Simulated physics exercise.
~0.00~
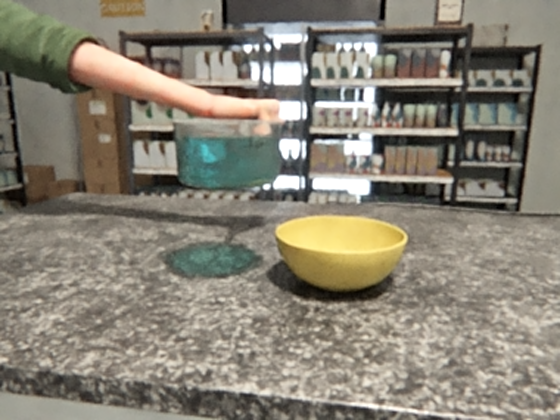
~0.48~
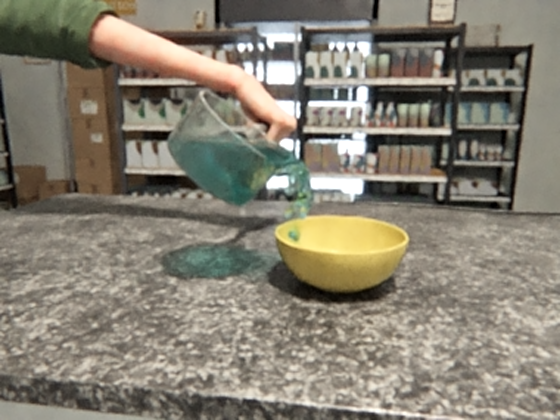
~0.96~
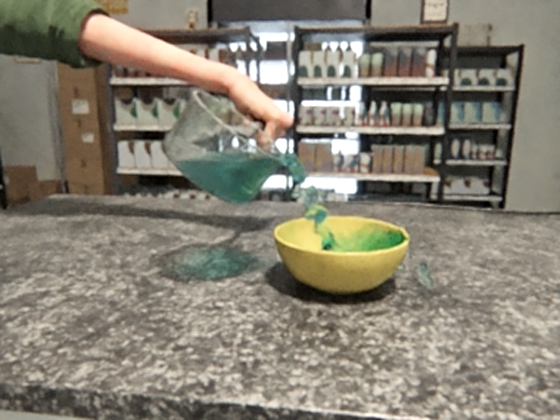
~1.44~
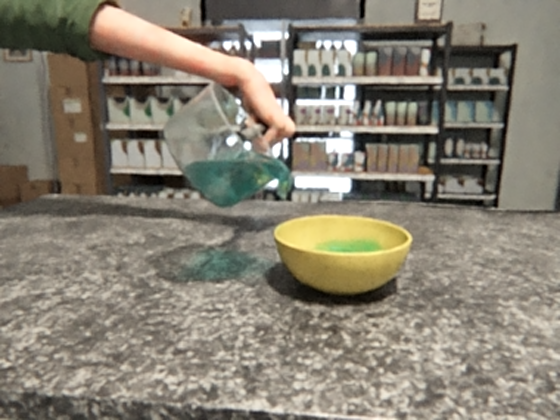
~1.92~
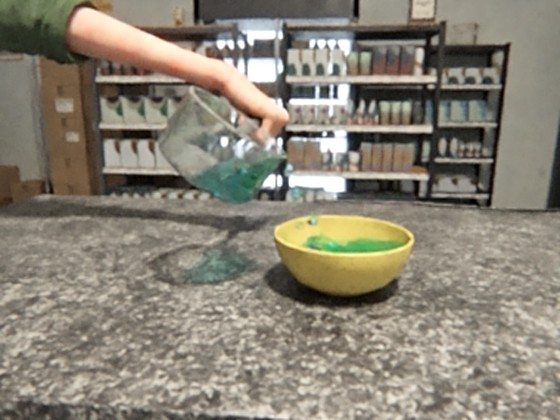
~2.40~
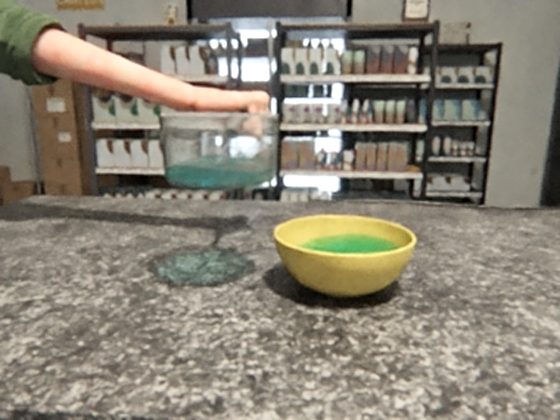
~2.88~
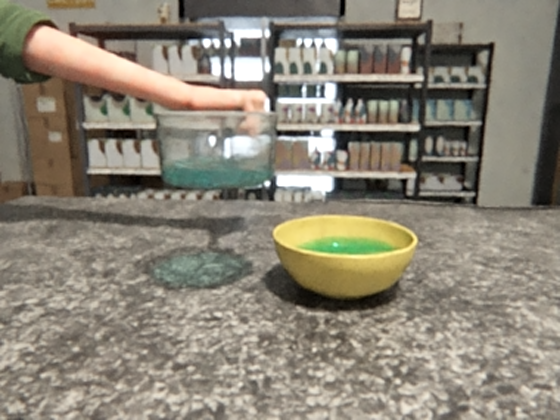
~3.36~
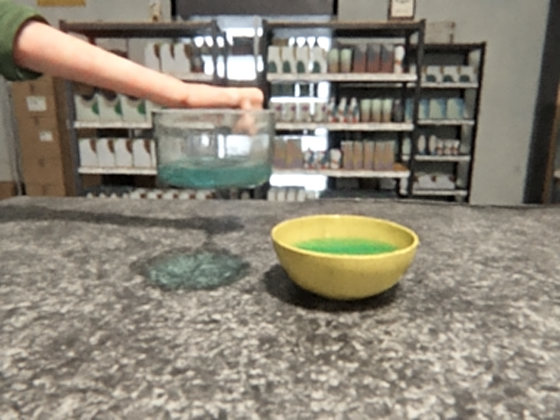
The clip shows a hand holding a clear container of teal liquid above a stone-like worktop, tilting it right, easing back, then tilting further to pour into a yellow bowl. The container is levelled, still partly filled, beside and above the bowl, which now holds green-looking liquid.
